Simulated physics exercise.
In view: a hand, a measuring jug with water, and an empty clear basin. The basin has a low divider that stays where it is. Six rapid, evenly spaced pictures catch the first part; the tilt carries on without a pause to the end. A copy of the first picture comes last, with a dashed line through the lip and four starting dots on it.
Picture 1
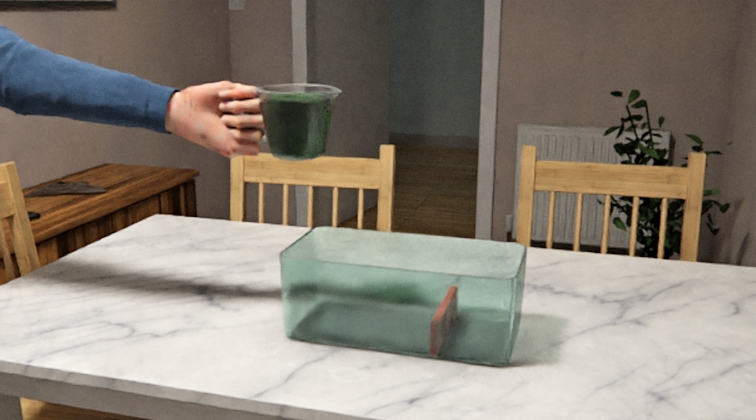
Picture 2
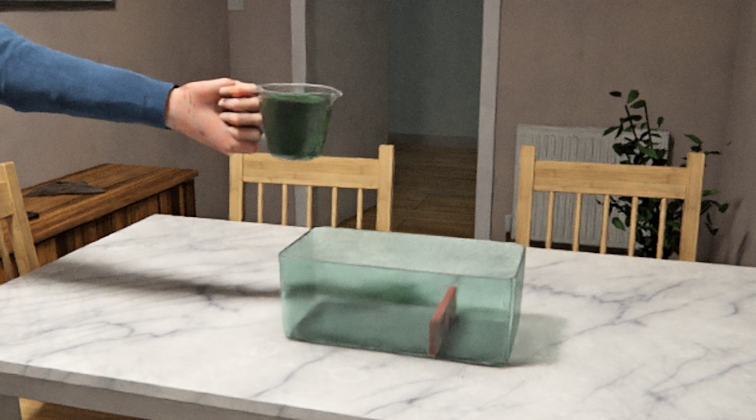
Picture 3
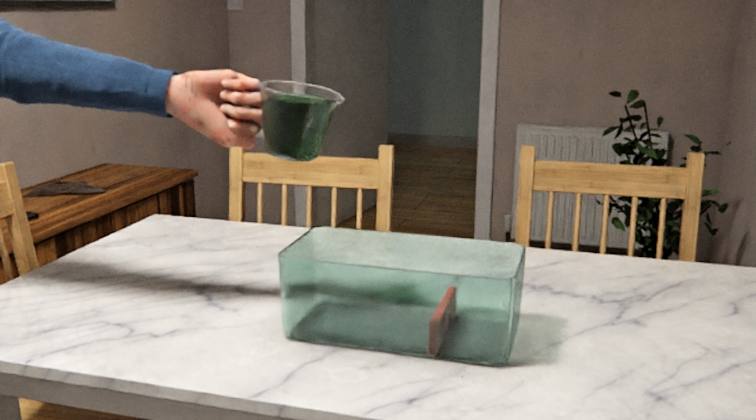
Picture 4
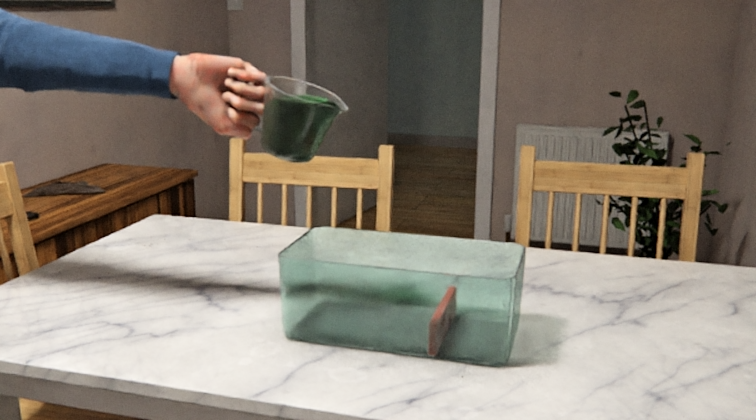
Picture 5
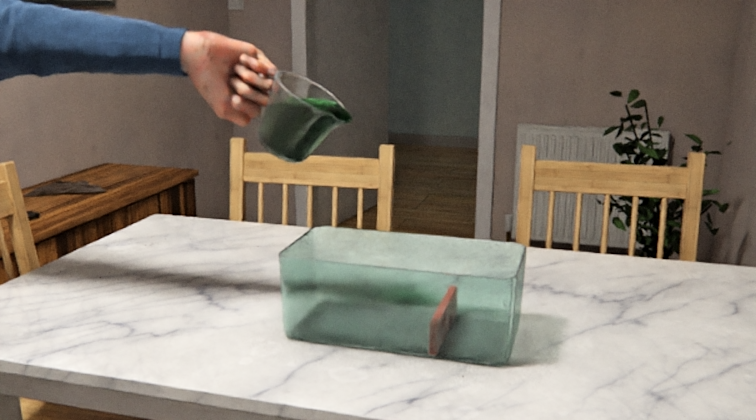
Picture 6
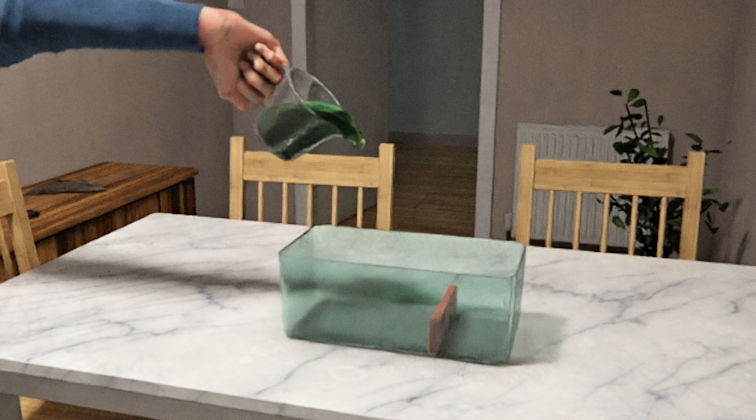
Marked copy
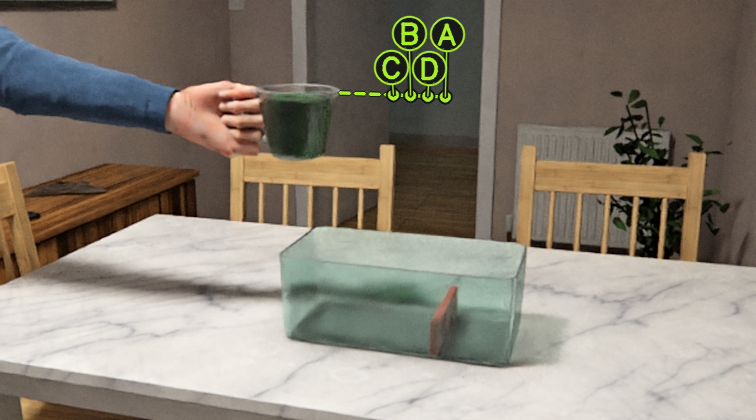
Above a clear basin on a marble table, a hand tips a jug of green liquid rightward.
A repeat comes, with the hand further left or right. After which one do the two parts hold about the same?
The best dot is B.
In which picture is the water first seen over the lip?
In picture 5.
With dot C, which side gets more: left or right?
The left one.
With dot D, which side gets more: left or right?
More ends on the right.
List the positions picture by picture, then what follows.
In the first picture, upright, lip at (340, 92); basin from (285, 335) to (511, 365); top of the wall at (445, 303); nothing has left yet.
In the second picture, tipped about 2°, lip at (340, 94); nothing has left yet.
In the third picture, tipped about 9°, lip at (343, 100); nothing has left yet.
In the fourth picture, tipped about 19°, lip at (346, 110); nothing has left yet.
In the fifth picture, tipped about 32°, lip at (349, 122); water is over the lip, down to (349, 122).
In the sixth picture, tipped about 47°, lip at (347, 135); water is over the lip, down to (358, 147).
On the marked copy, A at (445, 96); B at (410, 95); C at (393, 94); D at (427, 96).
If A is chosen, about 23 % ends left of the wall and 72 % right of it; 5 % is lost outside.
If B is chosen, about 46 % ends left of the wall and 52 % right of it.
If C is chosen, about 72 % ends left of the wall and 24 % right of it; 4 % is lost outside.
If D is chosen, about 20 % ends left of the wall and 77 % right of it; 4 % is lost outside.
